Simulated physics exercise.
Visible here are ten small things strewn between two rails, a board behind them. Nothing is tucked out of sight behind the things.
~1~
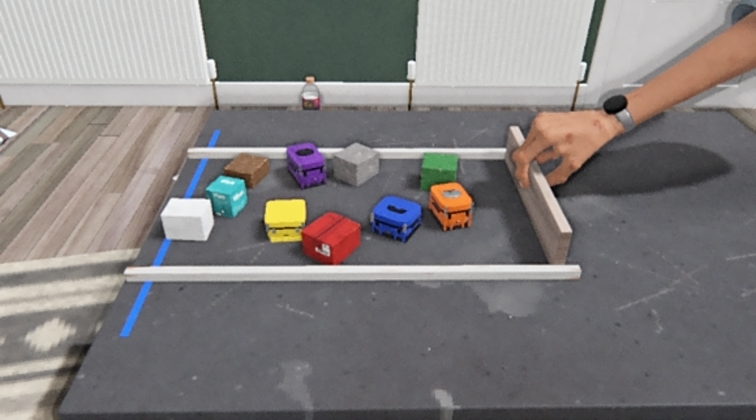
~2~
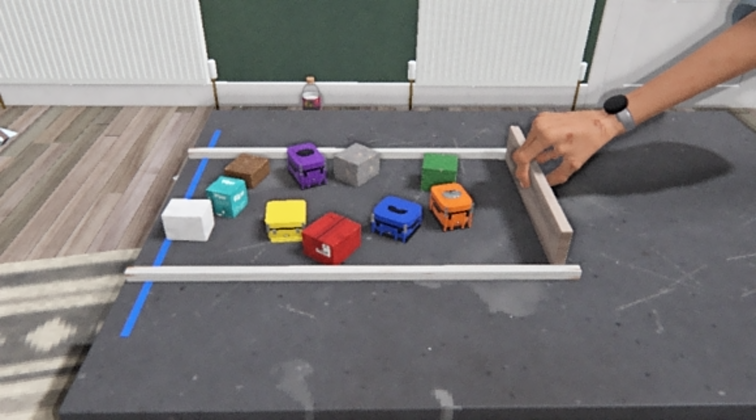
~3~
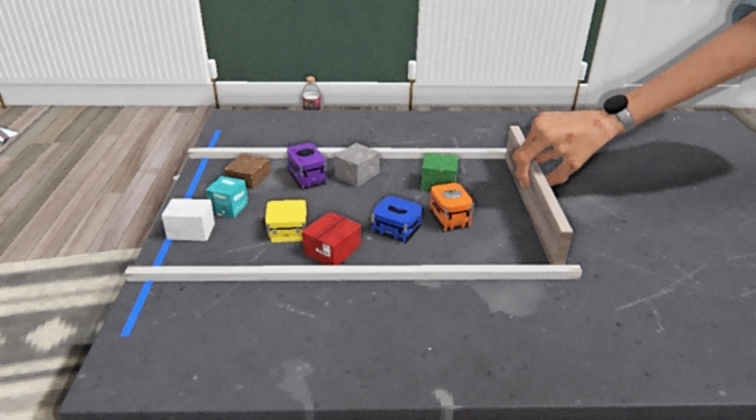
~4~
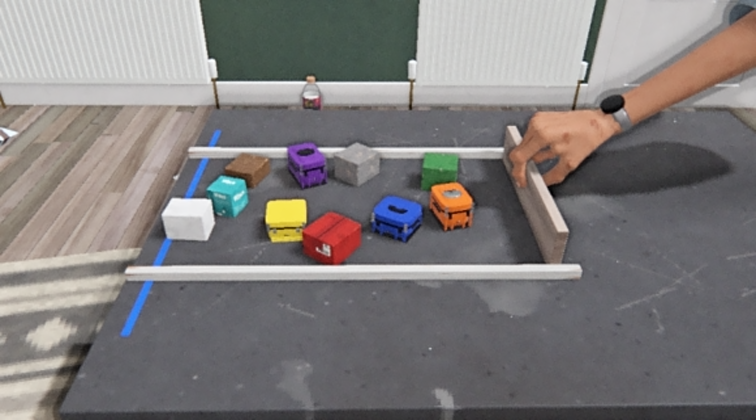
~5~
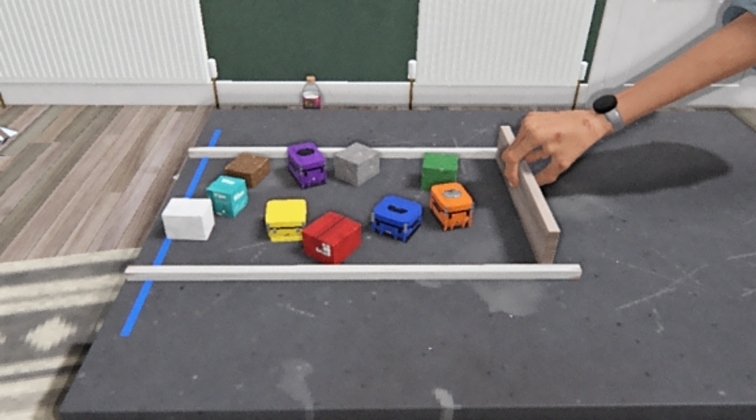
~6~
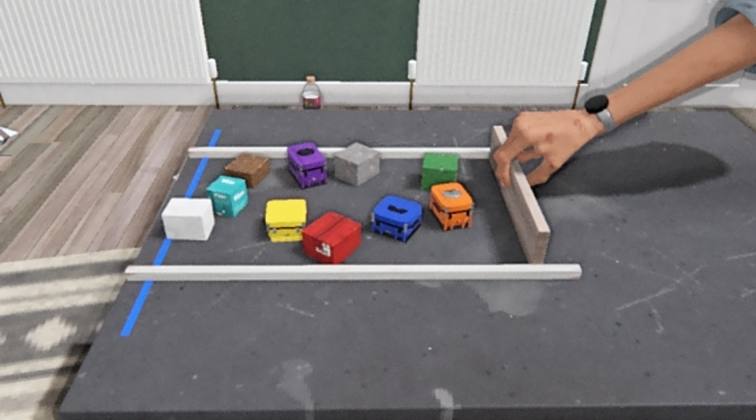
On a dark tabletop between two white rails, a hand slides a wooden board slightly left behind ten small, unmoving coloured boxes.
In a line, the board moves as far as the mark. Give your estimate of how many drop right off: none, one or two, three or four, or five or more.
My estimate: Five or more.
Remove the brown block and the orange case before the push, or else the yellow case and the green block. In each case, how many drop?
Going first to second: 3 and 5.
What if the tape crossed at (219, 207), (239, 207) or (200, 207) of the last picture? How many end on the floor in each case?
3, 3, 6.
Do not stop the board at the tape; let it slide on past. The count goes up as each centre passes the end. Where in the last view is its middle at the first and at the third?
At roughly (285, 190), then roughly (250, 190).
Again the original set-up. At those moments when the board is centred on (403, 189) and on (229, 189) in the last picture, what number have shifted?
That makes 5 at the first spot and 10 at the second.
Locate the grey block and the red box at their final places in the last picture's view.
First (184, 155), then (136, 248).
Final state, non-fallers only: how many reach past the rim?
The total comes out at 4.
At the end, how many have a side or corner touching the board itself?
Count recorded: 4.
A little later, none off yet; white block at rest near (189, 219); turquoise box at rest near (227, 196); brown block at rest near (248, 170).
Next, none off yet; white block at rest near (186, 219); turquoise box at rest near (227, 196); brown block moving near (241, 171).
Later still, one off so far; white block dropping near (127, 404); turquoise box shifted about its own width near (188, 196); brown block tilted a little near (162, 175).
When it is over, the number that fall off is five or more; down, blue case, purple case, yellow case, brown block, turquoise box and white block.
